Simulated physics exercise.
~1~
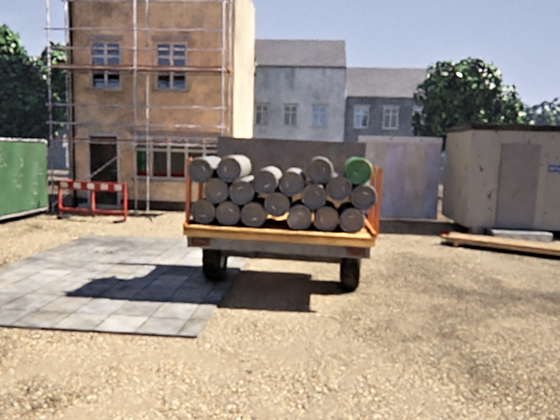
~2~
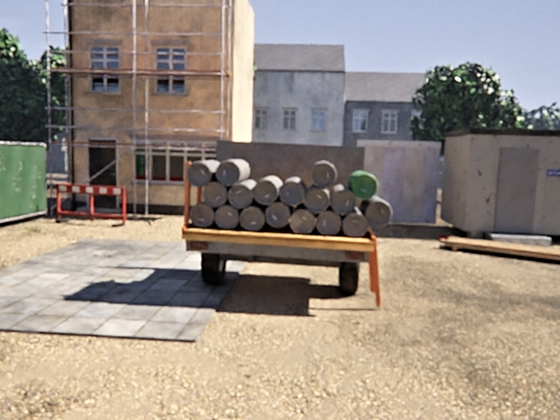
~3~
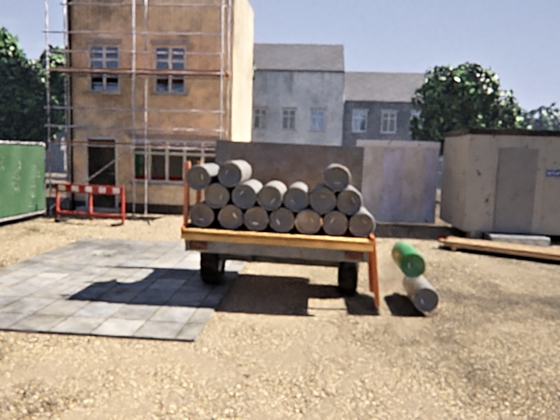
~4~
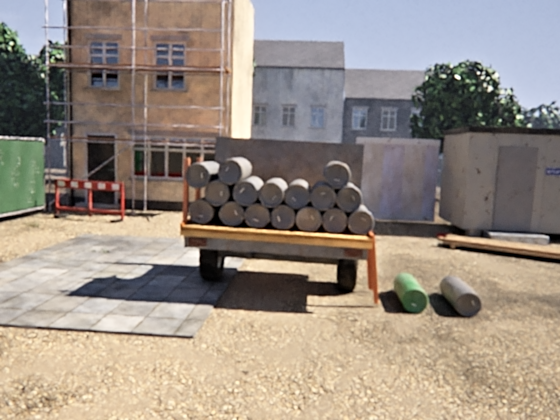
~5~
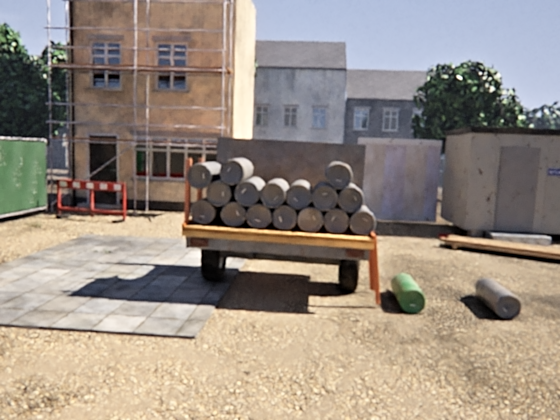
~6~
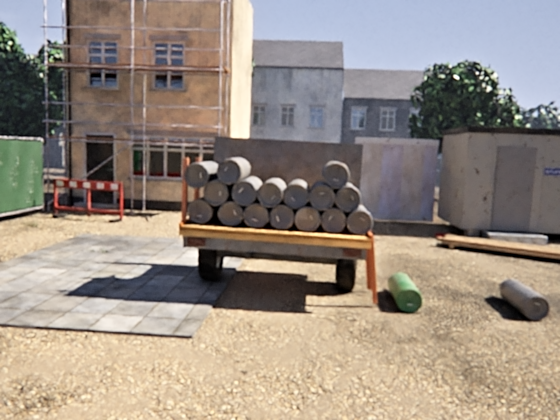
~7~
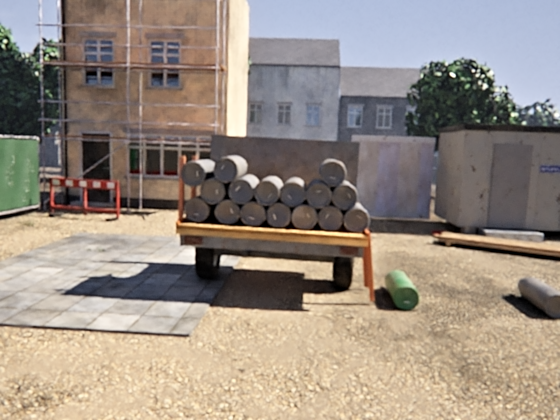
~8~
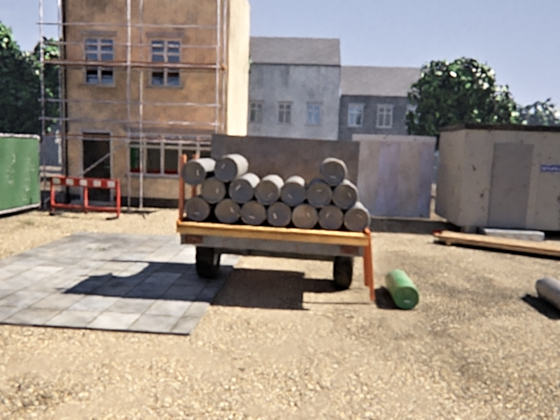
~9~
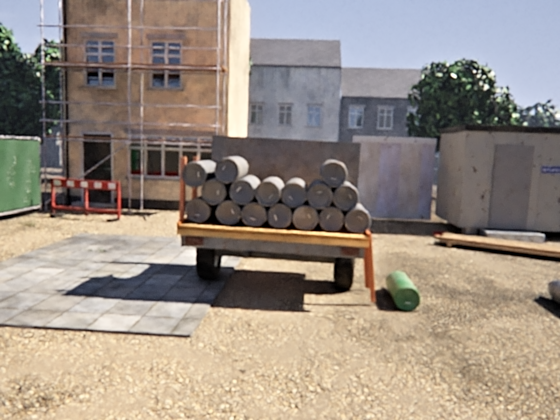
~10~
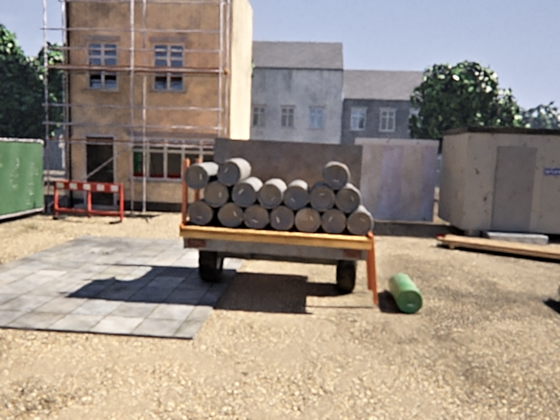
A green cylinder and a grey one drop off the trailer's right side onto the ground.
